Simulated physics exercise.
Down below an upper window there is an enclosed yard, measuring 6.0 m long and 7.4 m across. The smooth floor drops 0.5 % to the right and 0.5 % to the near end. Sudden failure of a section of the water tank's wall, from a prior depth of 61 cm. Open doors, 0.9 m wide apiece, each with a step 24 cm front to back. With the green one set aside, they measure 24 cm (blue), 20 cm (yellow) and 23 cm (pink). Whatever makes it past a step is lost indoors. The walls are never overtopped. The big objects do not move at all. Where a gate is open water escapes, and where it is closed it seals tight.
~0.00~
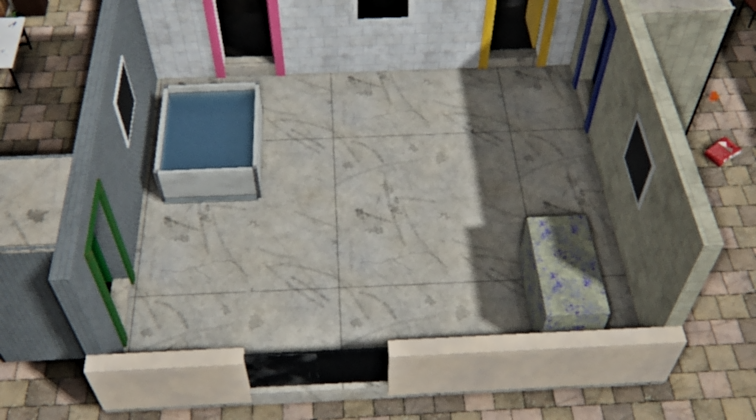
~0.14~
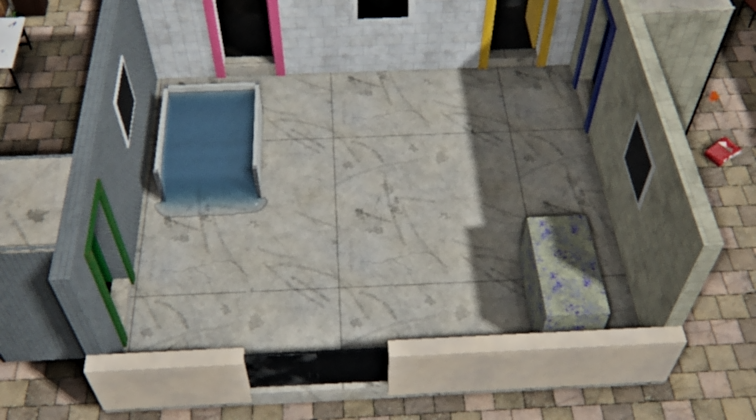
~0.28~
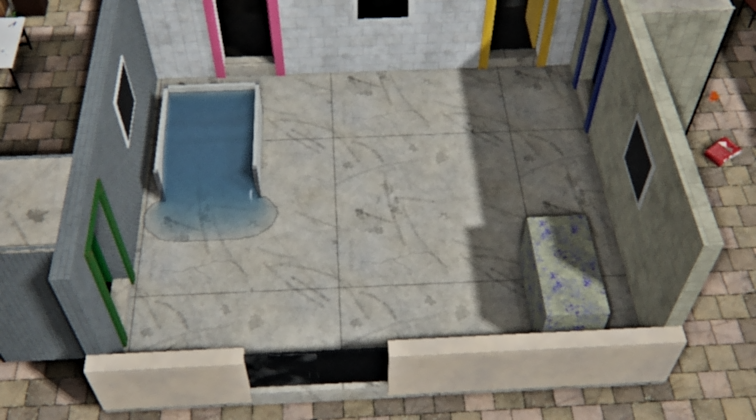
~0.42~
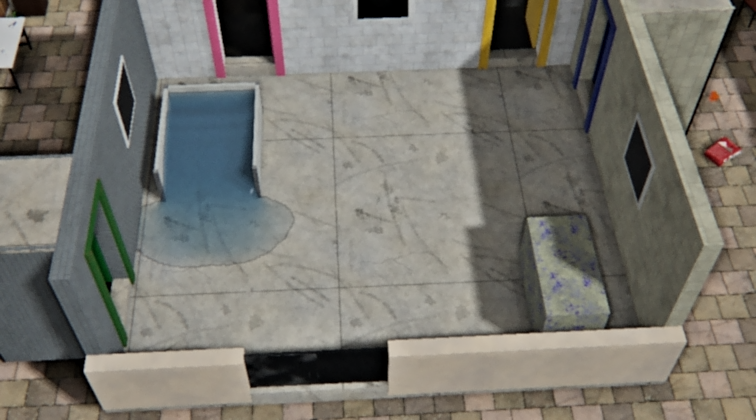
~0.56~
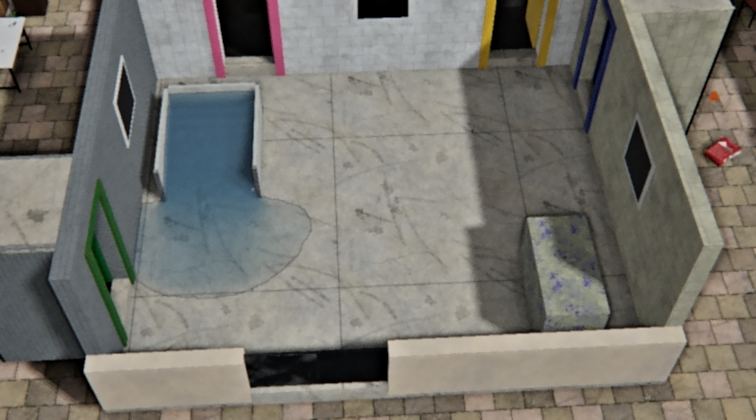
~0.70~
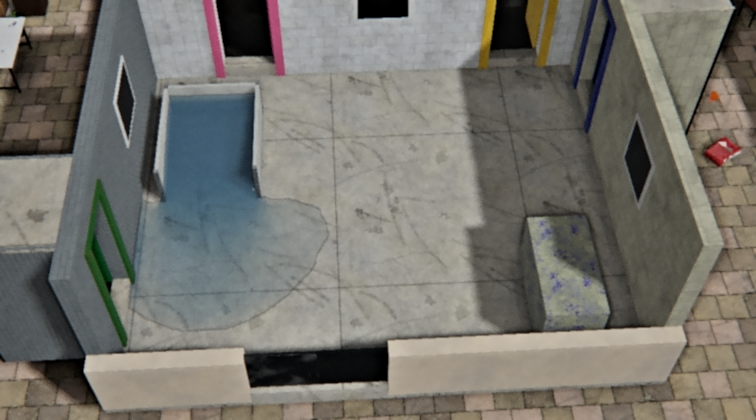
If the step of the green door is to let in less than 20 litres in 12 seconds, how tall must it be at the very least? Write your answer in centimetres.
At the very least, close to 12.5 cm.
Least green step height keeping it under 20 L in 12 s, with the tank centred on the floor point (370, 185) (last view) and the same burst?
9.5 cm or thereabouts.
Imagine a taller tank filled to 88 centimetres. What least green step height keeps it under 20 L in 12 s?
20 cm.
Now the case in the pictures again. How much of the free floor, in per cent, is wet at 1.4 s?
The wet part is about 25 per cent.
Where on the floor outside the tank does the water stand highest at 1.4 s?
About (120, 384).
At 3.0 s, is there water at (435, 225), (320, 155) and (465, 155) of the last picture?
So the three spots come out spared, spared, spared, in that order.
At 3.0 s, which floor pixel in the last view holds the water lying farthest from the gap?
Lab note: Front tip approx. (573, 362).
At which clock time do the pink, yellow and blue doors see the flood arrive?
Pink 9.5 s, yellow 6.5 s, blue 6.0 s.
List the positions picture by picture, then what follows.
Still water, 61 cm deep, in the water tank at (209, 130); the green door at (113, 272) is dry, in the first picture.
Water pours out at (209, 187) and has run 0.3 m, to (172, 213); about 10 cm deep outside, 61 cm at the back, in the second picture.
The front is at (178, 238), 0.8 m from the gap at (210, 190); 1.3 m2 of floor is wet, 61 cm left at the back, in the third picture.
The front is at (187, 263), 1.3 m from the gap at (210, 191); 2.3 m2 of floor is wet, 59 cm left at the back, in the fourth picture.
The front is at (185, 293), 1.8 m from the gap at (210, 191); 3.7 m2 of floor is wet, 52 cm left at the back, in the fifth picture.
The gap is at (210, 191), the front 2.3 m out at (182, 325); the back of the water tank holds 52 cm; 0.1 m in a straight line remain to the green door at (113, 272), in the sixth picture.
After 1.4 s water covers 25 % of the floor, deepest (37 cm) near (120, 384); 13 cm at the green door, 0 litres in over its 18 cm step.
After 3.0 s water covers 30 % of the floor, deepest (26 cm) near (135, 371); 18 cm at the green door, 1 litre in over its 18 cm step.
After 12.0 s water covers 90 % of the floor, deepest (8 cm) near (535, 184); 2 cm at the green door, 4 litres in over its 18 cm step.
At the green door as built, the water arrived by 0.8 s and peaked near 19 cm at 3.4 s.
With a step of 11 cm, 30 litres would have come in within the 12 s; with 15 cm, 9 litres. So under 20 litres takes about 12.5 cm.
